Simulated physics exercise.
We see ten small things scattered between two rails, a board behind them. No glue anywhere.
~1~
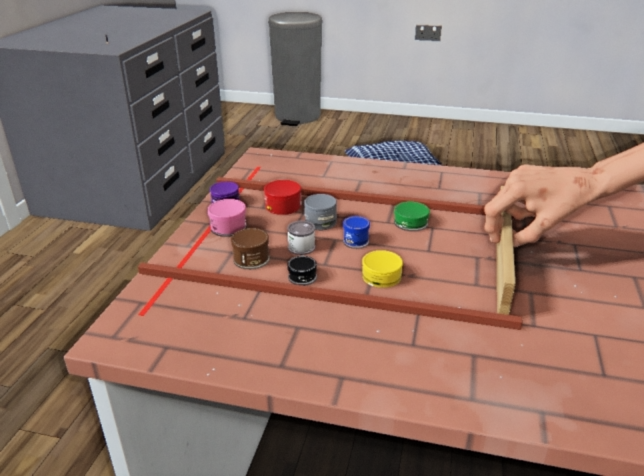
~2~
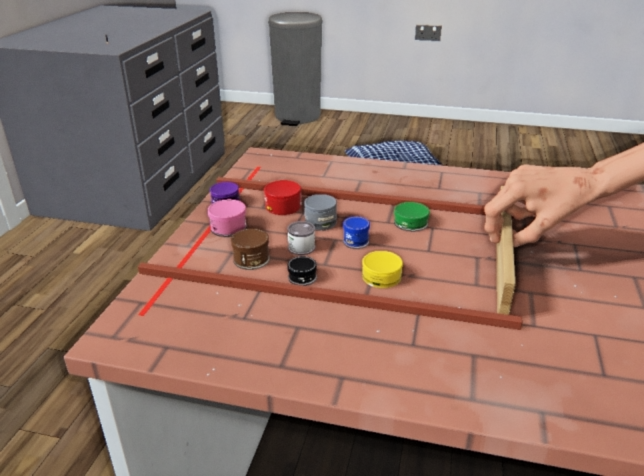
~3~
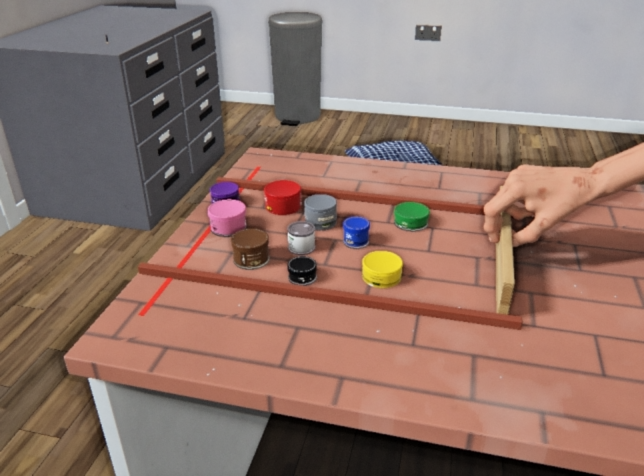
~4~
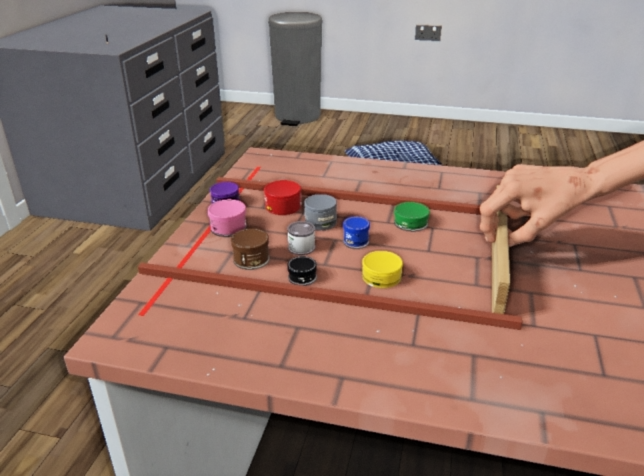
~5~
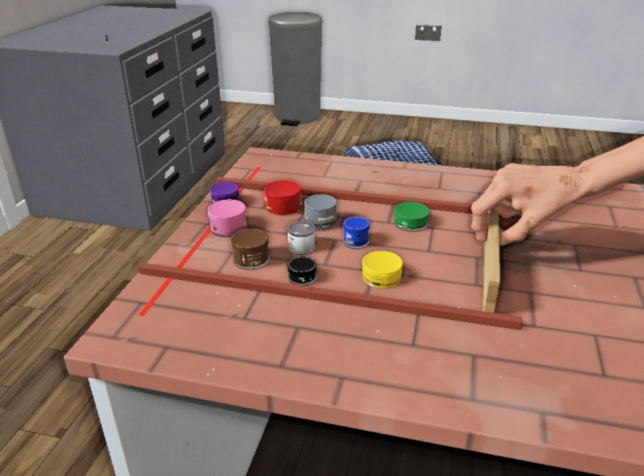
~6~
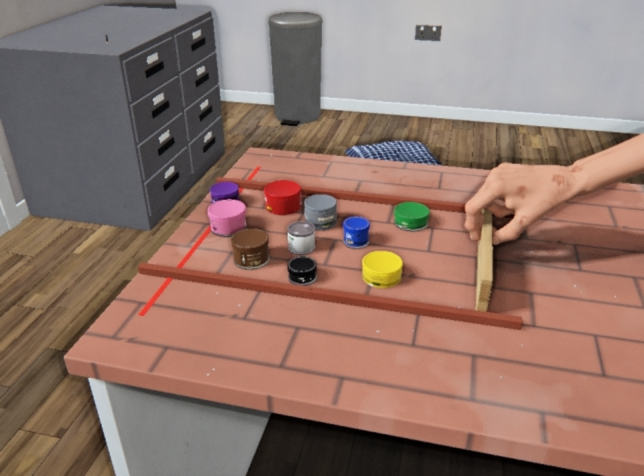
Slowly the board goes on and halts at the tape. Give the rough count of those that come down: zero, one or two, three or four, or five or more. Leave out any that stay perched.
Here the number that fall off is three or four.
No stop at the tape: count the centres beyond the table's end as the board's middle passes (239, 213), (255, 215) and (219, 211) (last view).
In that order 1, 1 and 4.
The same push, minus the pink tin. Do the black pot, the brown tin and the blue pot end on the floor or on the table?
The black pot does not fall; the brown tin tumbles off; the blue pot survives.
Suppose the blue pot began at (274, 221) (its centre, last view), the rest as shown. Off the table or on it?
It remains up.
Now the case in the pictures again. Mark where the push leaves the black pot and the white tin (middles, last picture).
The black pot at (167, 258), the white tin at (194, 223).
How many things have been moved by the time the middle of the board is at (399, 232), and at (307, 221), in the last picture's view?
First 2, then 8.
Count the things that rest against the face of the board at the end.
The number is 5.
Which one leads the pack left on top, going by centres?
It is the grey tub.
Soon after, none off yet; purple tub at rest near (225, 196); pink tin at rest near (228, 218); red tub at rest near (283, 197).
In the end, the number that fall off is three or four; gone, brown tin, red tub, pink tin and purple tub.
